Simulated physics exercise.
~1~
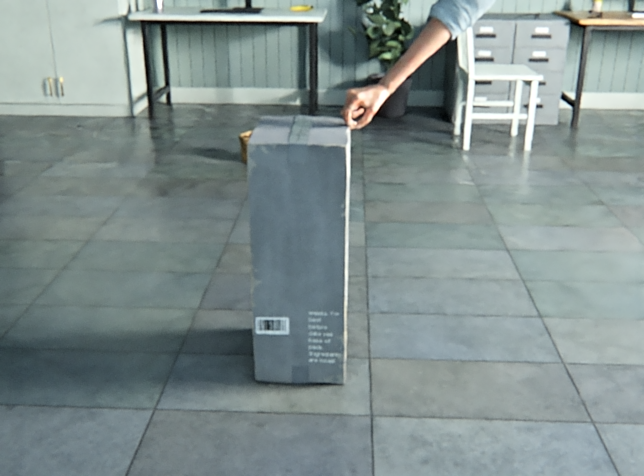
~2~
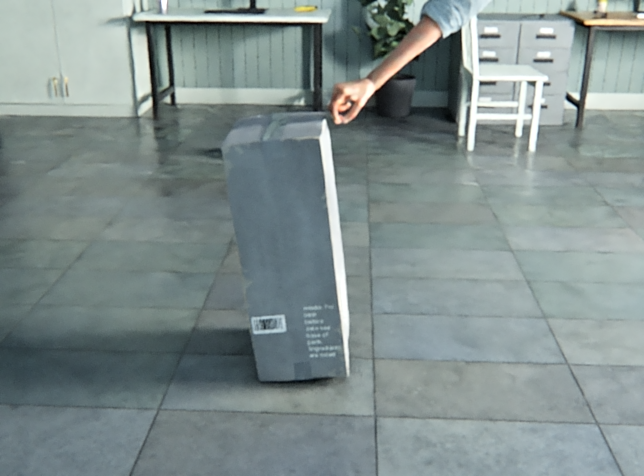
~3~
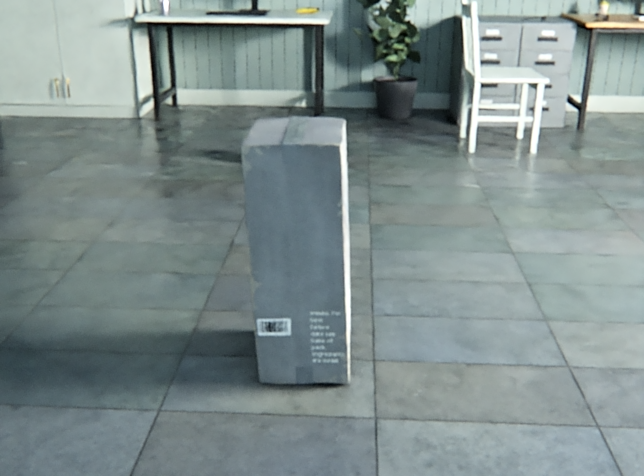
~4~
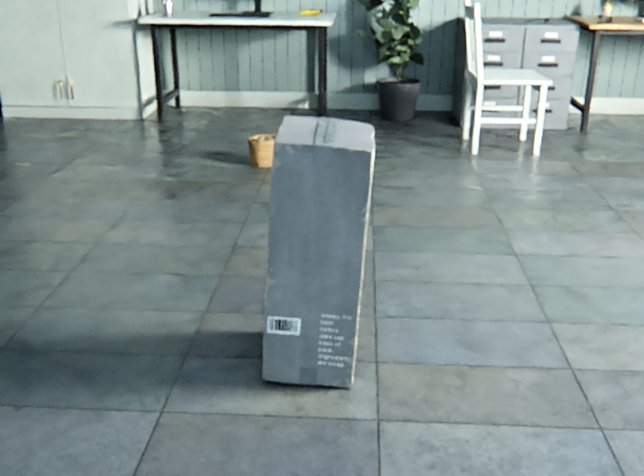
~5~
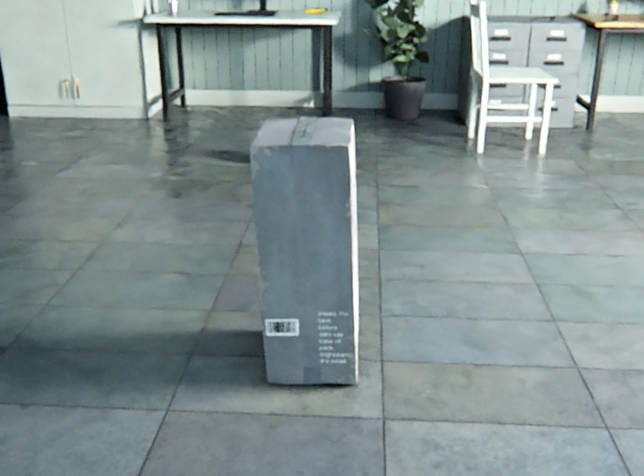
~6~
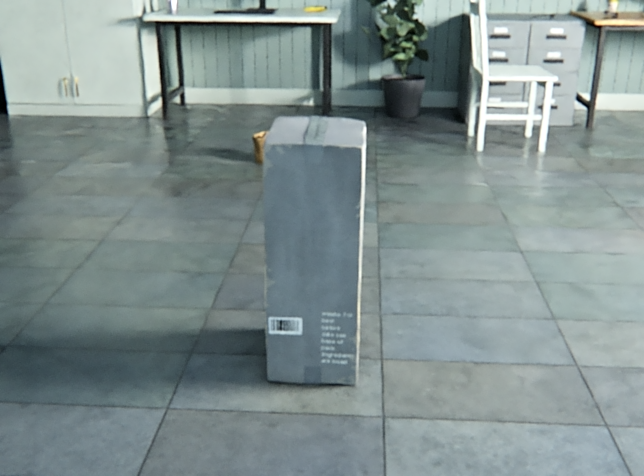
Tall grey parcel tipping left as a hand lets go, then rocking right and left on its base before settling upright.
